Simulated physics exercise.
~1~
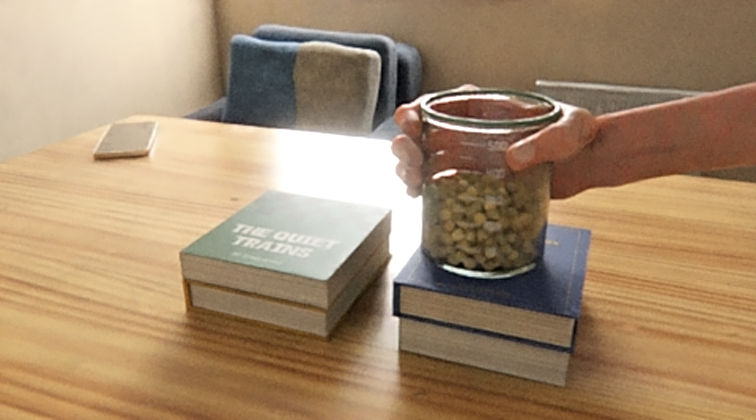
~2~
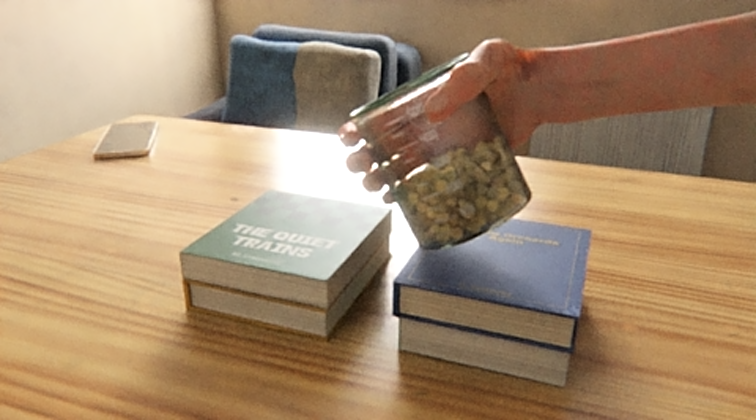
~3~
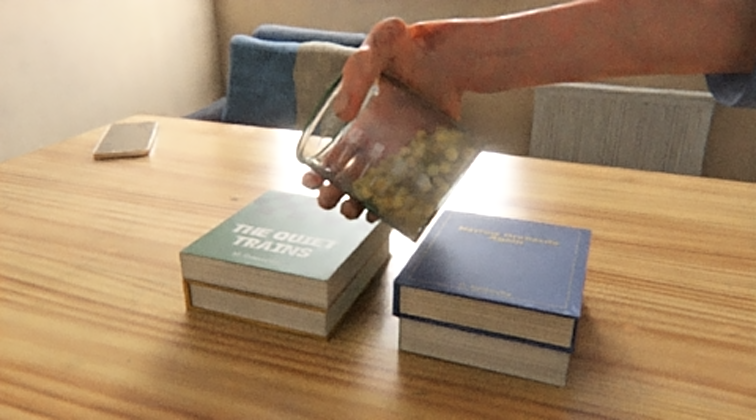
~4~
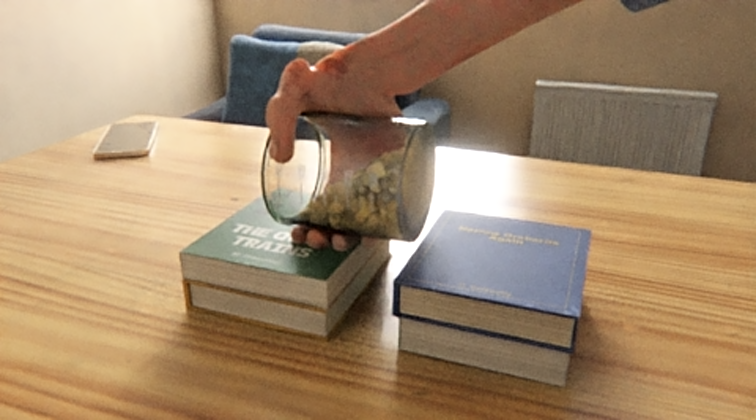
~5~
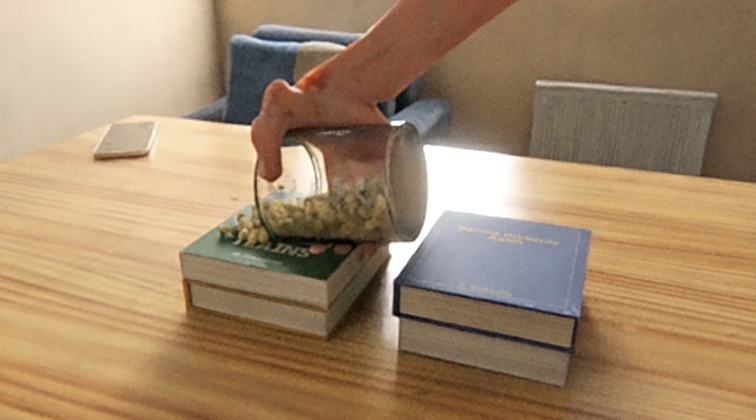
At first, a hand holds an open glass jar, partly filled with small pale beans, upright over a blue book stacked on another at the right of a wooden table. The hand lifts the jar and tips it to the left, its mouth swinging toward a green-covered pair of books. The beans slide along the glass but stay inside as it leans further. The jar then lies on its side in the hand above the green book. Finally it sinks slightly, and a small part of the beans spills onto the cover, while most remain inside.
